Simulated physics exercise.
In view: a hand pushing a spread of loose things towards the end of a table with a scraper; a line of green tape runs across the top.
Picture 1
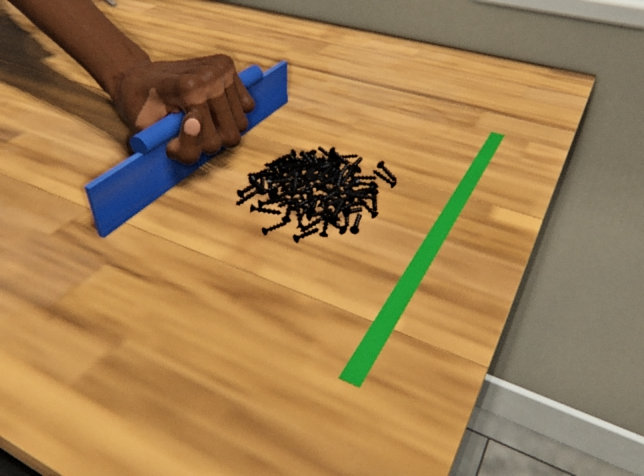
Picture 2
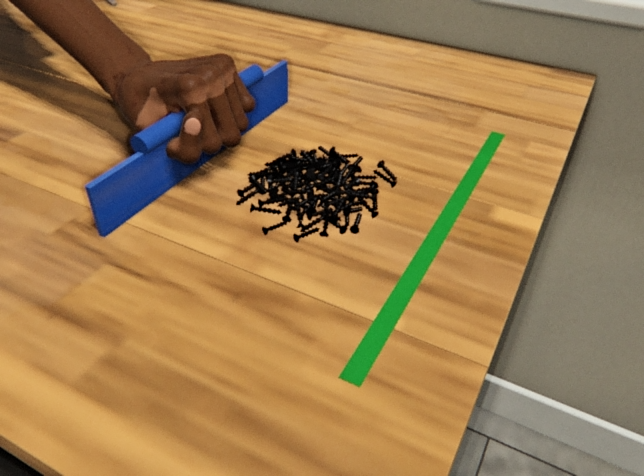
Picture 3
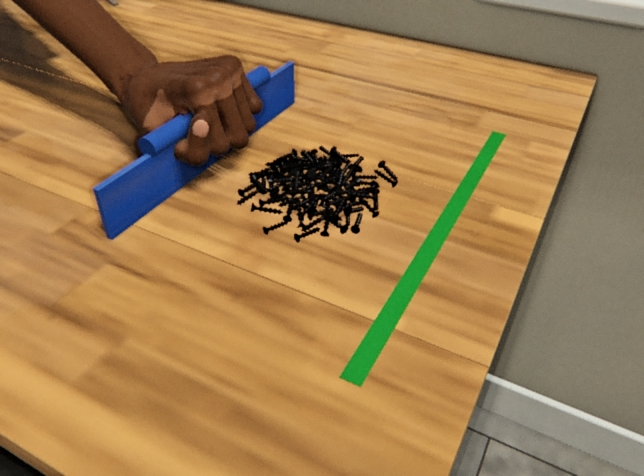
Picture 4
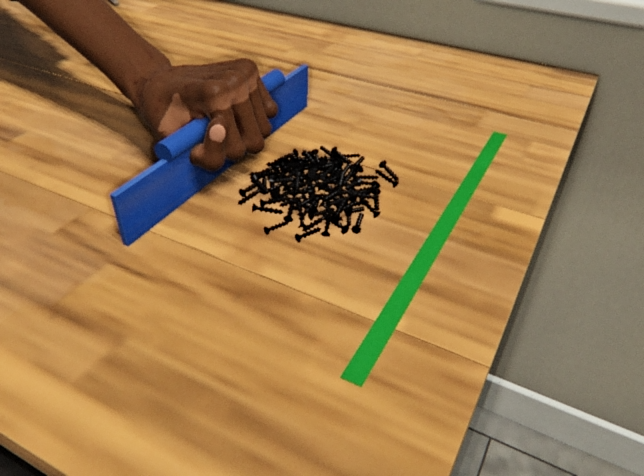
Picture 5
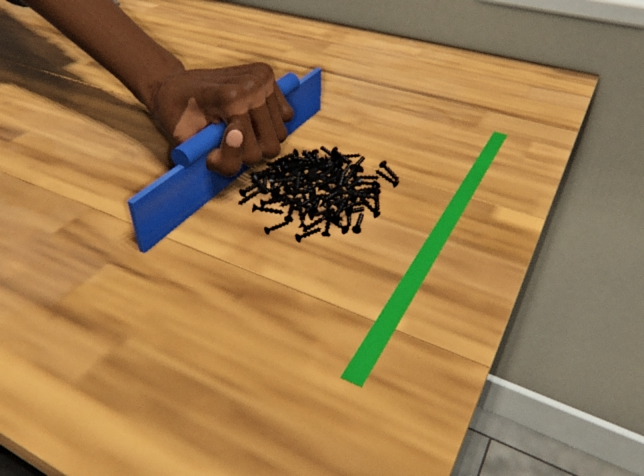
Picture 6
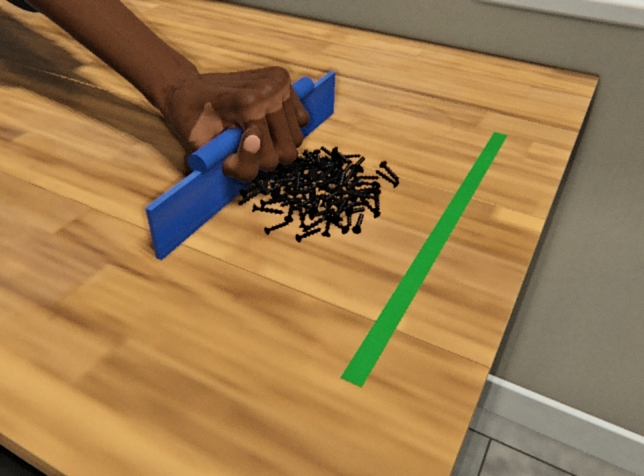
On a wooden tabletop with a strip of green tape near its right edge, a hand held a blue scraper still, then slid it rightward up to a heap of black screws, which stayed put.
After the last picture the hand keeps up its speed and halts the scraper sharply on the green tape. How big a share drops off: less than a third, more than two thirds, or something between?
Over the edge goes less than a third of it.
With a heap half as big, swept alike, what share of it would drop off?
Close to 0 per cent.
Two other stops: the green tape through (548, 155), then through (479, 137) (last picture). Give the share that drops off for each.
First some 90, then 0 per cent.
Soon, scraper still moving, near (356, 154); heap all on the table, its front near (446, 232).
A while on, scraper stopped at the green tape; heap a small part over the edge.
Towards the end, scraper stopped at the green tape; heap about a quarter over the edge.
Finally, scraper stopped at the green tape; heap about a quarter over the edge.
